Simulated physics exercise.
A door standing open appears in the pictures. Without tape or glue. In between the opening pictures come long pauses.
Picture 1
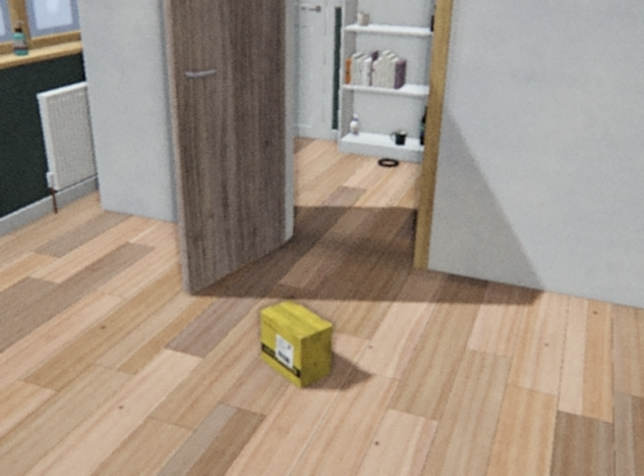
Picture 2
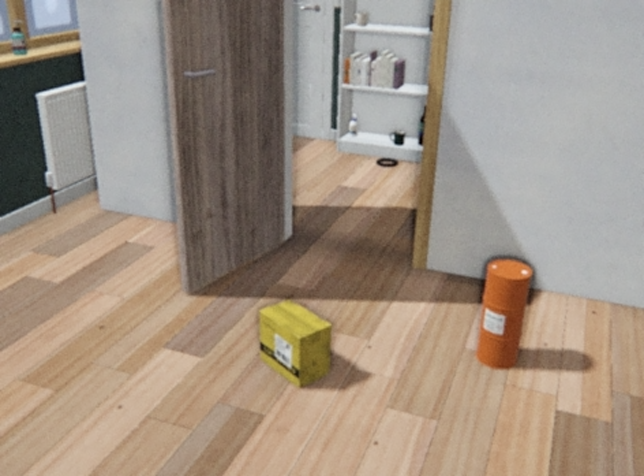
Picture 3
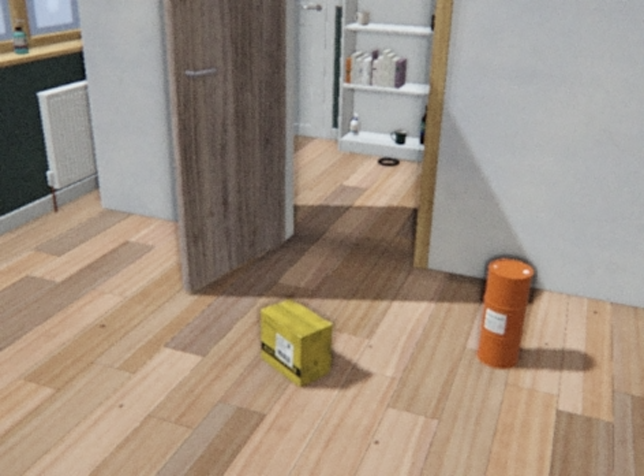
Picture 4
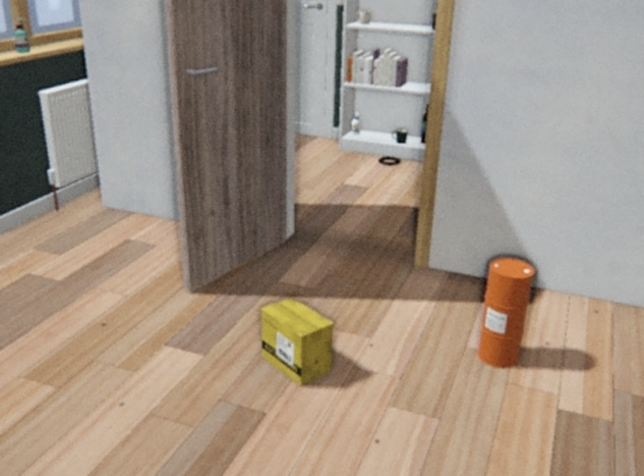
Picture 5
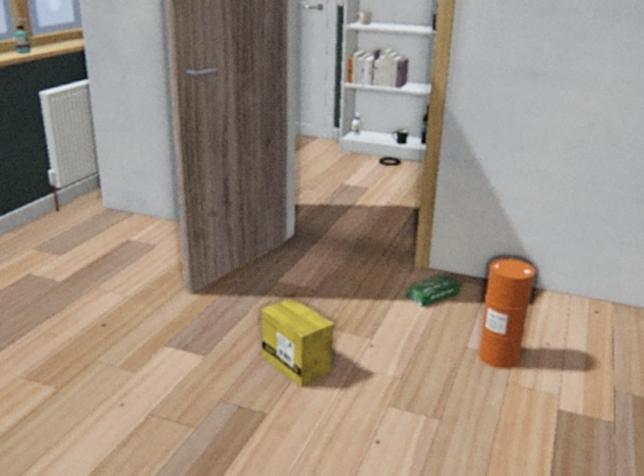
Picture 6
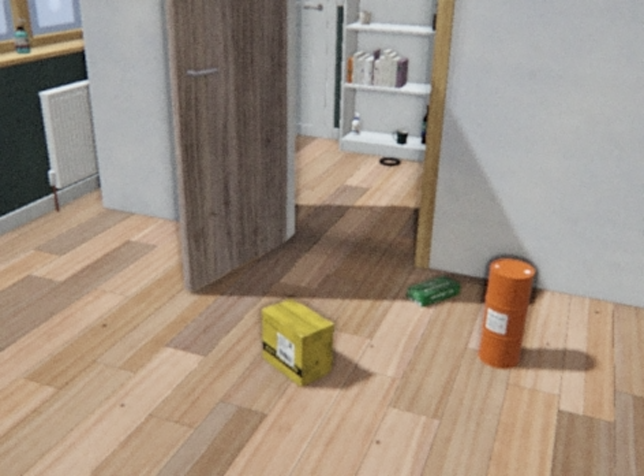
In a room with a wooden floor, a door stands wide open beside a yellow parcel; an orange canister appears to the right, then a green packet appears between them near the doorway, while everything else stays still.
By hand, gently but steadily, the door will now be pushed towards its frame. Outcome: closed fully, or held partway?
The door makes it to the frame.
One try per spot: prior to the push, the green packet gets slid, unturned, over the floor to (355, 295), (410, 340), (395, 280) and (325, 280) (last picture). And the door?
On the first go it makes it all the way, then it makes it all the way, then it doesn't make it all the way, and last it makes it all the way.
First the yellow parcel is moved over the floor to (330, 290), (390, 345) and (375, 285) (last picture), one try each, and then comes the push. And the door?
Try 1 - gets caught; try 2 - swings fully home; try 3 - gets caught.
Then, 0.70 s later than the last frame, open by 78°.
Then, 1.10 s later than the last frame, open by 49°.
Then, 1.50 s later than the last frame, open by 18°.
When it is over, open by 0°; all 3 as before. End places, in pixels of the last picture, green packet near (434, 291).
